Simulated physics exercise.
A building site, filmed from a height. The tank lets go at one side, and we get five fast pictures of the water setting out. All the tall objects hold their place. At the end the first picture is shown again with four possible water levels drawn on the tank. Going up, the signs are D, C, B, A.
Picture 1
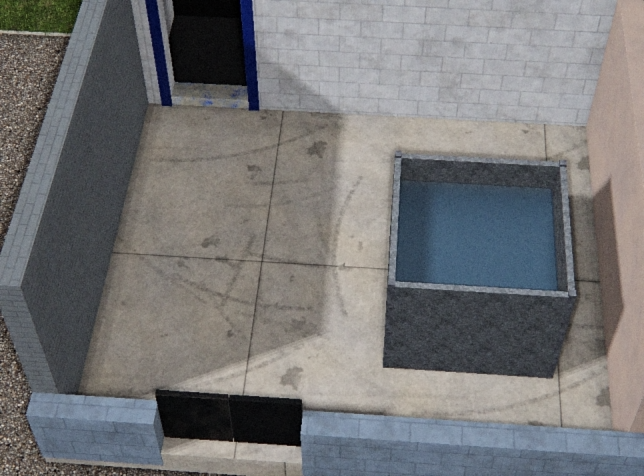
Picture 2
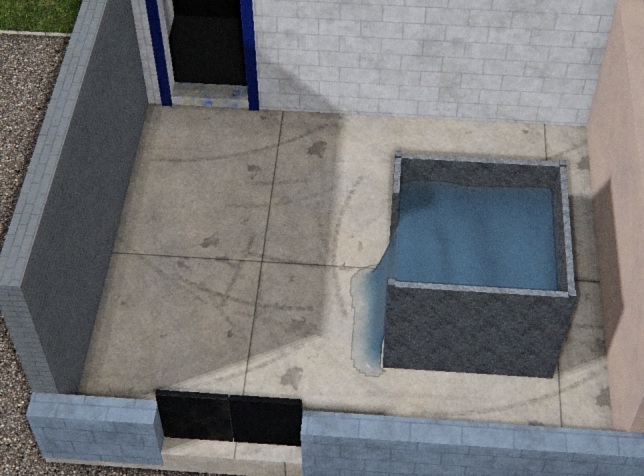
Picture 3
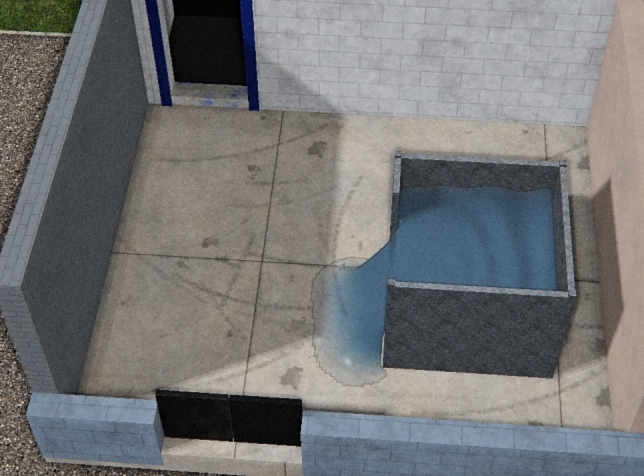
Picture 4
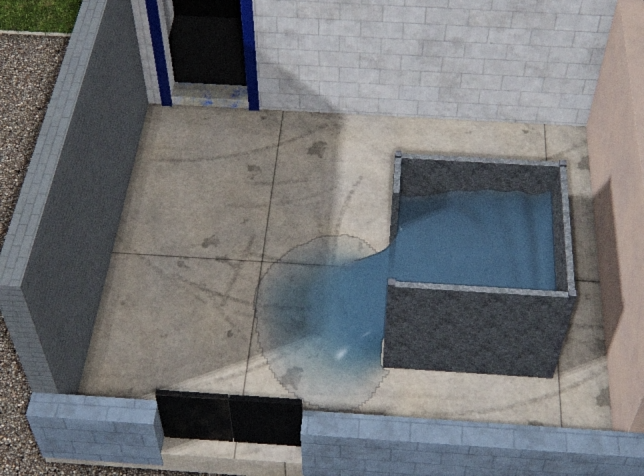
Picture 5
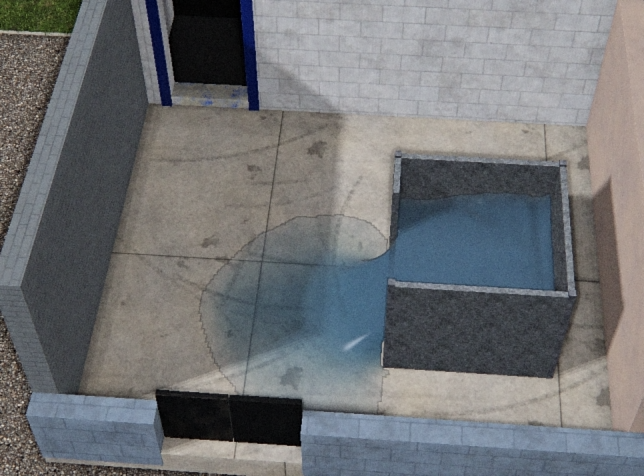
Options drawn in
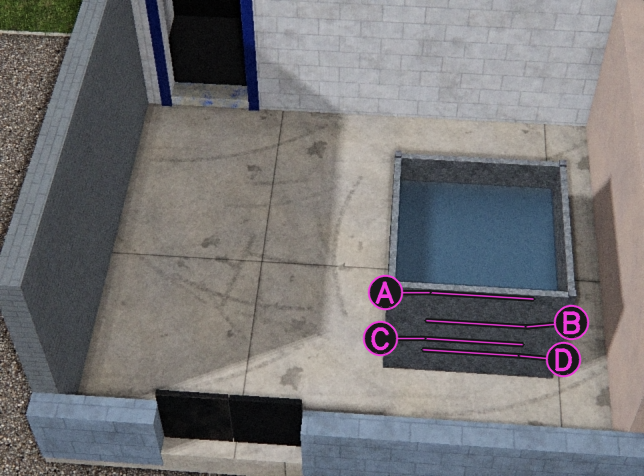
In a walled concrete yard, water pours from a dark tank and spreads left across the ground.
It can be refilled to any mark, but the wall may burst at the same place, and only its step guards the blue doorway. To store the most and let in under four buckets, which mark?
Level C.
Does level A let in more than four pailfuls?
Yes, that goes wrong.
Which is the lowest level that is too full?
Level B.
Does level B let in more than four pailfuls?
Yes, it does.
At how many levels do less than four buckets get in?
Two of them.
On the marked copy, A at (481, 295); B at (476, 323); C at (473, 341); D at (471, 352); from the bottom up D, C, B, A.
With A, dozens of bucketfuls pour in.
With B, about 12 bucketfuls get in.
With C, a bucket or two gets in.
With D, nothing gets over.
